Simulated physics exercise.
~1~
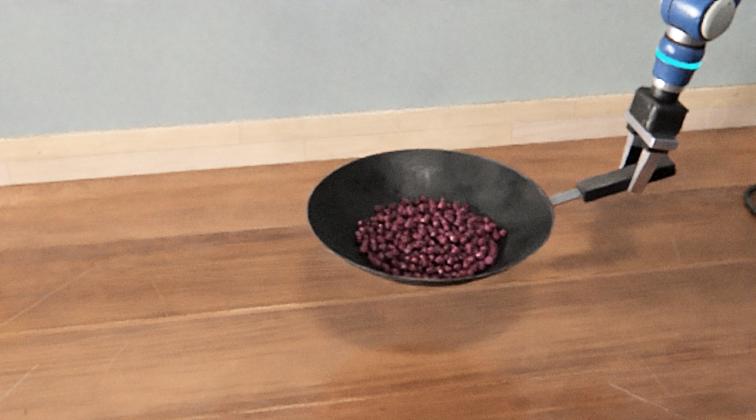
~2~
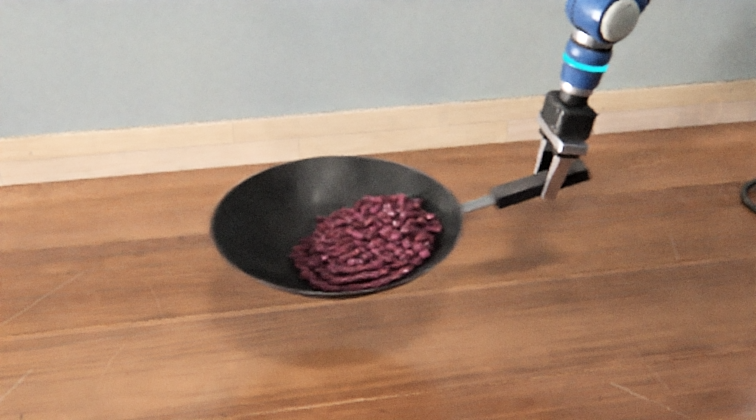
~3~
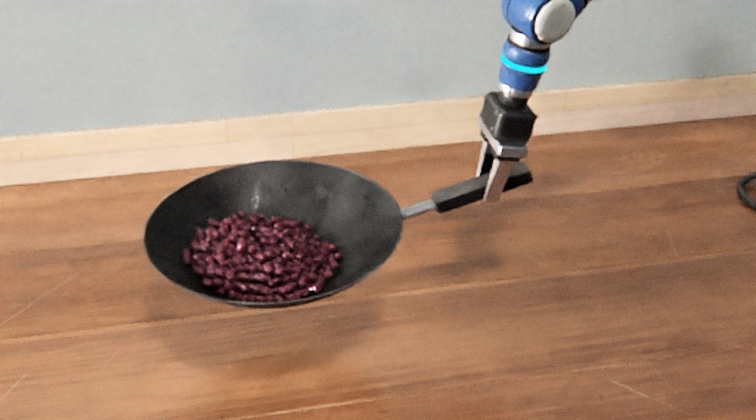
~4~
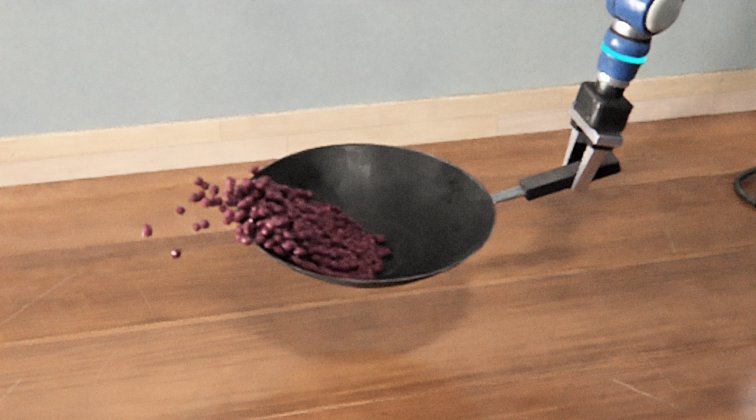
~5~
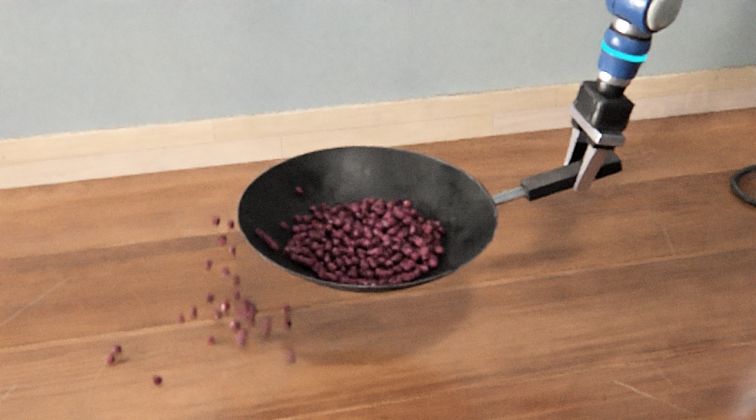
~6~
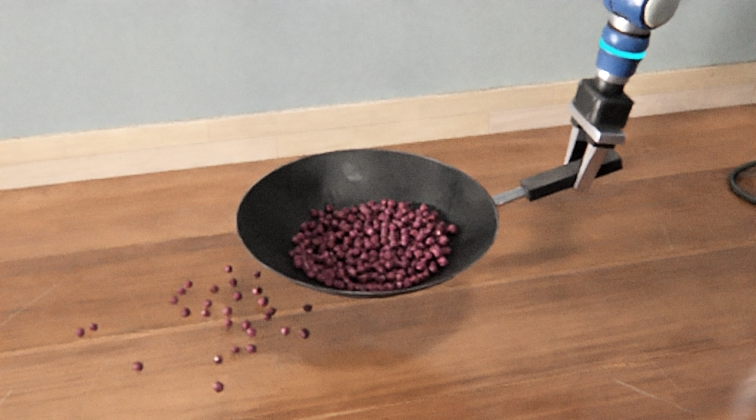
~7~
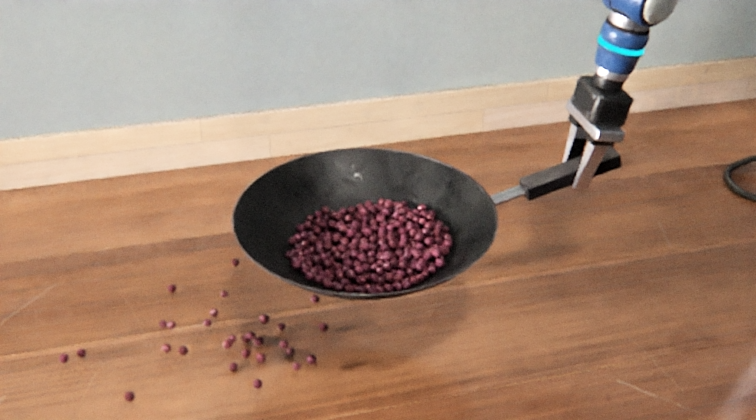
A blue robot arm at the upper right grips a black wok by its handle, holding it above a brown wooden surface before a grey wall with a pale baseboard, seen from slightly above. Small dark red, bean-like pieces lie heaped inside the wok. The arm carries the wok left, then pulls it back right, and the load surges up the left side, sending some pieces over the rim. The wok stays still while the rest settles in the middle. The spilled pieces end up scattered on the wood below, to the left, with most still in the wok.
